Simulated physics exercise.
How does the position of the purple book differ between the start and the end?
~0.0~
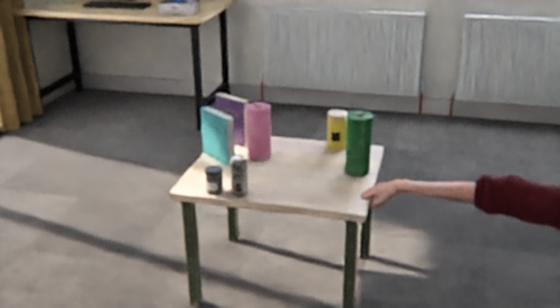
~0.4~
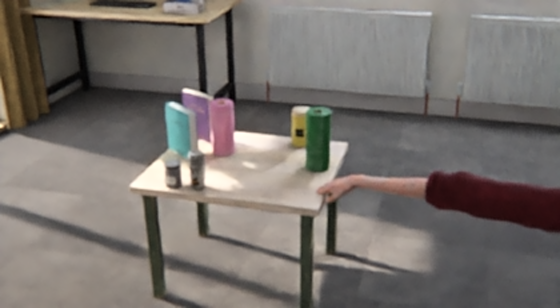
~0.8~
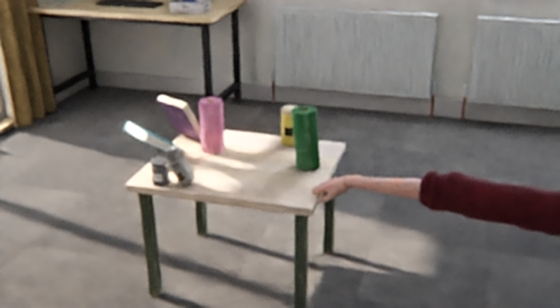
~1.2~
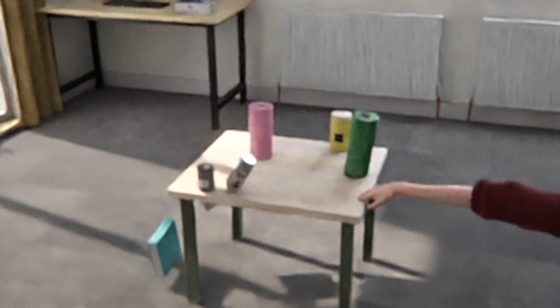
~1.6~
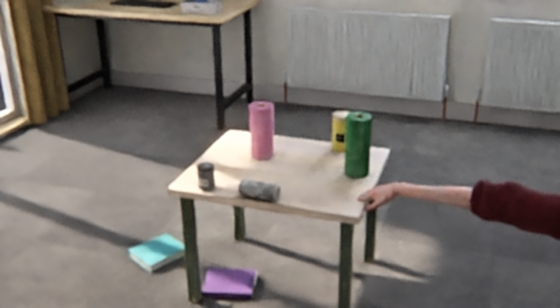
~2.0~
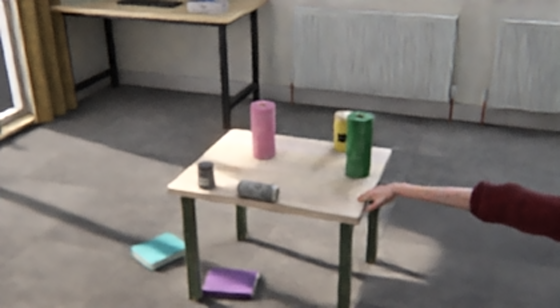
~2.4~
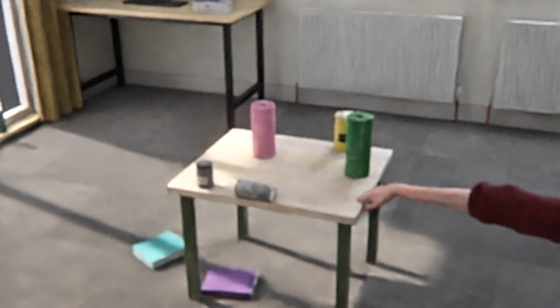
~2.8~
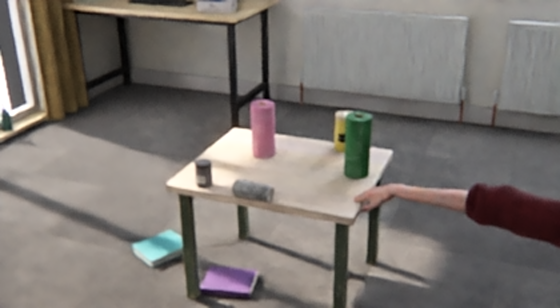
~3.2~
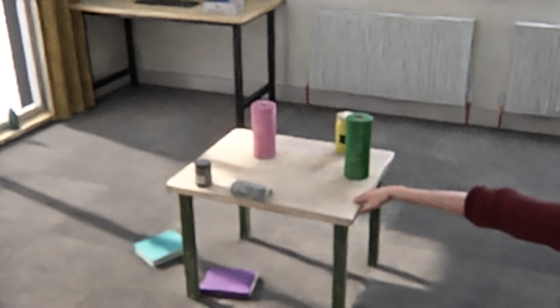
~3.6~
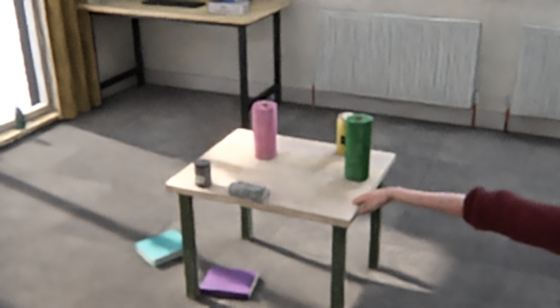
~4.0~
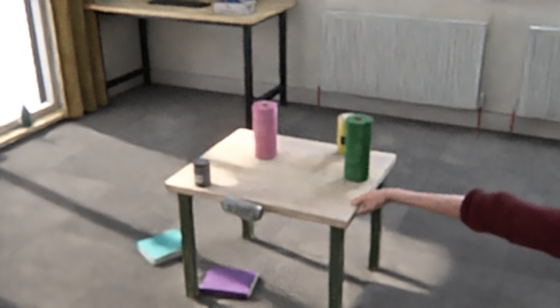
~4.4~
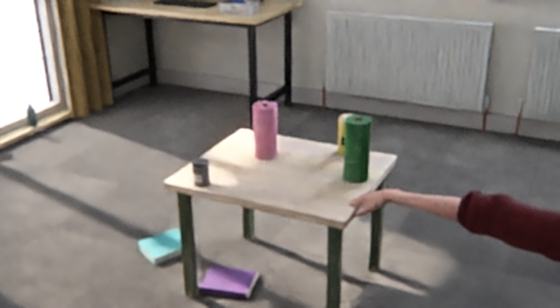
At the start the purple book stands upright on the table, and by the end it is lying on its side on the floor.
